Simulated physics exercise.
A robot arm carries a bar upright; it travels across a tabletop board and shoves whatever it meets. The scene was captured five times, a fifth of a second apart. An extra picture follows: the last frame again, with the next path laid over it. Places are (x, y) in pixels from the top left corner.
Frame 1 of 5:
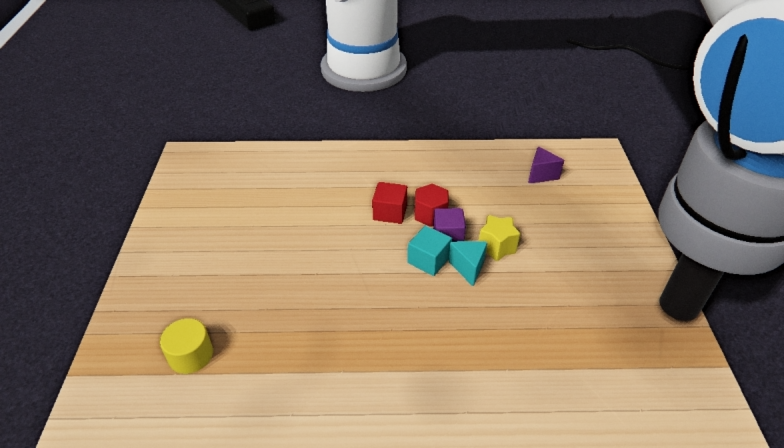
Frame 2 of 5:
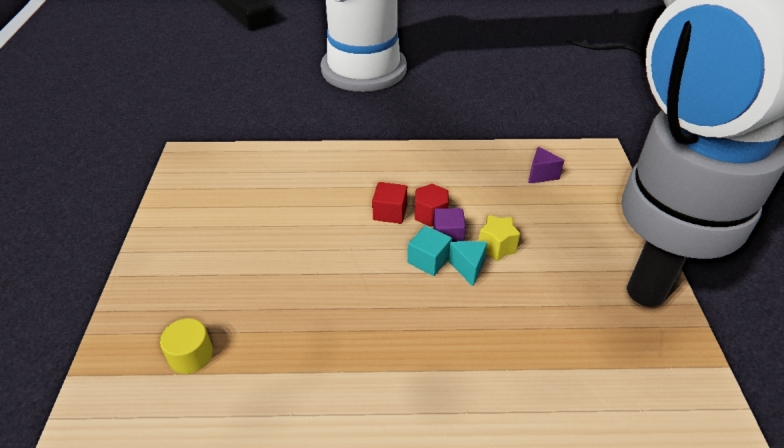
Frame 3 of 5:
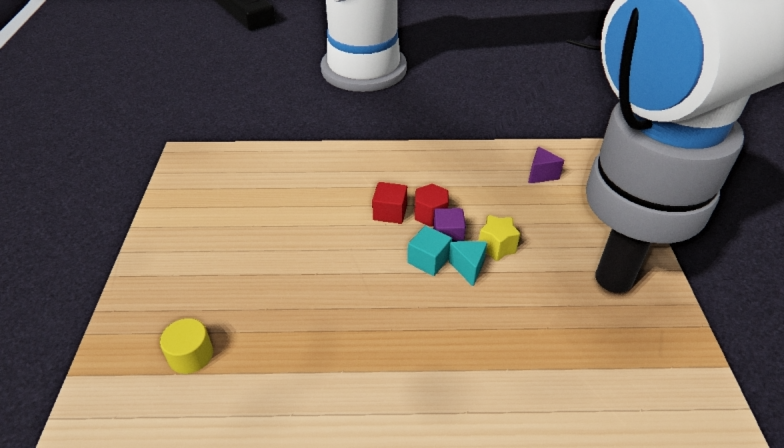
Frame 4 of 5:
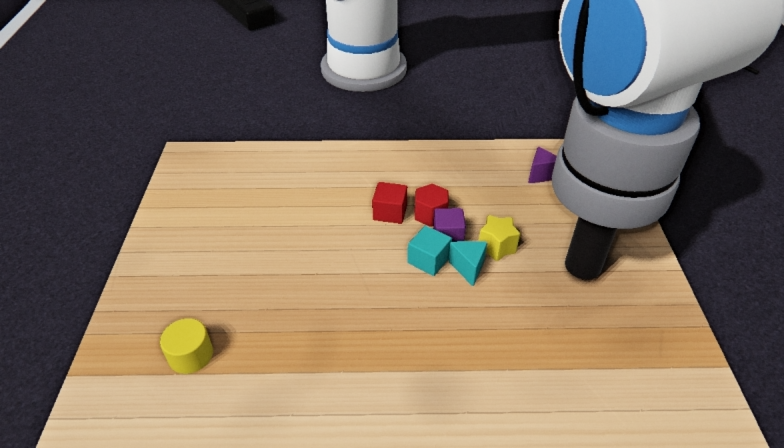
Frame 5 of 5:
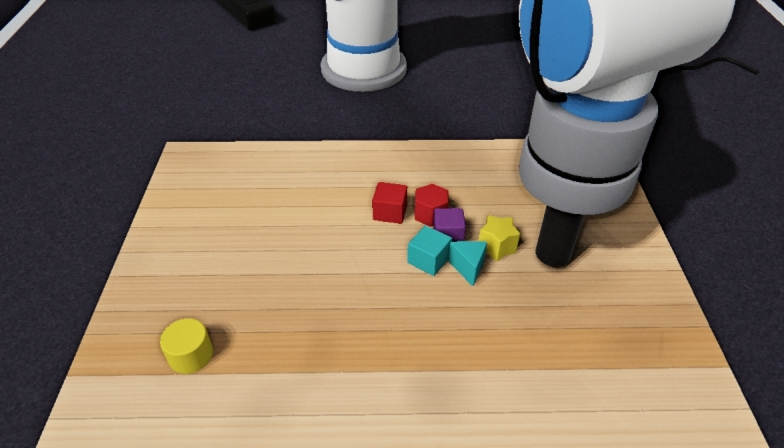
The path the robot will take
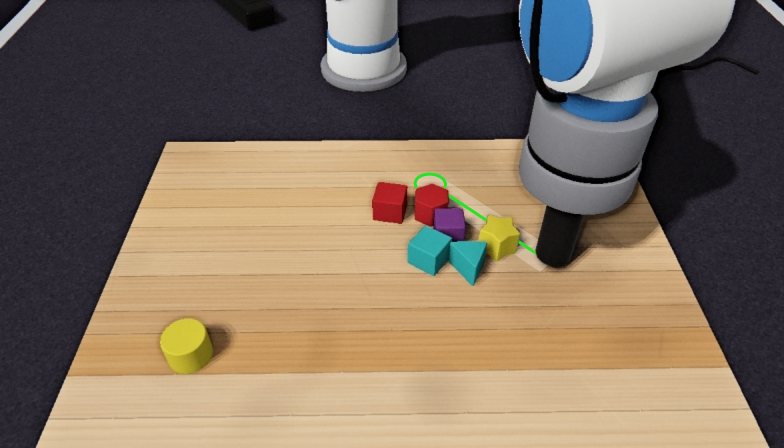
A robot arm with a black bar at its end moved steadily left across the right side of a wooden board, drawing close to the yellow star-shaped block, while all the colored blocks stayed still.
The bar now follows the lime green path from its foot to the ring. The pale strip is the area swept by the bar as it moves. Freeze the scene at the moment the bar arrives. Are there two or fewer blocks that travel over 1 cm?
Going by the path, yes.
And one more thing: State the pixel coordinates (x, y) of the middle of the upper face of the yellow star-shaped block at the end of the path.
The top centre is at (480, 223).
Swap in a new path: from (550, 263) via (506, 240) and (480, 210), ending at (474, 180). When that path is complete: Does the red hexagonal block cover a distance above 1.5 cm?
No, it doesn't check out.
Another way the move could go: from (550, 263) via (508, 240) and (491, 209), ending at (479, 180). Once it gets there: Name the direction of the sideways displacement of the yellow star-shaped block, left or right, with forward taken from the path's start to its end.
It slides leftward.
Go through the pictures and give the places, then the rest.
The first frame shows bar's lower end (679, 306); red hexagonal block (432, 195); purple square block (450, 217); yellow star-shaped block (500, 227).
The second frame shows bar (646, 292); blocks still.
The third frame shows bar (614, 279); blocks still.
The fourth frame shows bar (583, 267); blocks still.
The fifth frame shows bar (553, 254); red hexagonal block (432, 195); purple square block (450, 217); yellow star-shaped block (500, 227).
Drawn move, from (550, 263) to (430, 184).
The first path, step by step. One third of the way, bar (508, 225); yellow star-shaped block (484, 225), turned 20° anticlockwise.
Two thirds of the way, bar (468, 199); purple square block (445, 218); yellow star-shaped block (480, 223), turned 40° anticlockwise.
At the end, bar (431, 175); red hexagonal block still; purple square block (445, 218); yellow star-shaped block (480, 223), turned 40° anticlockwise.
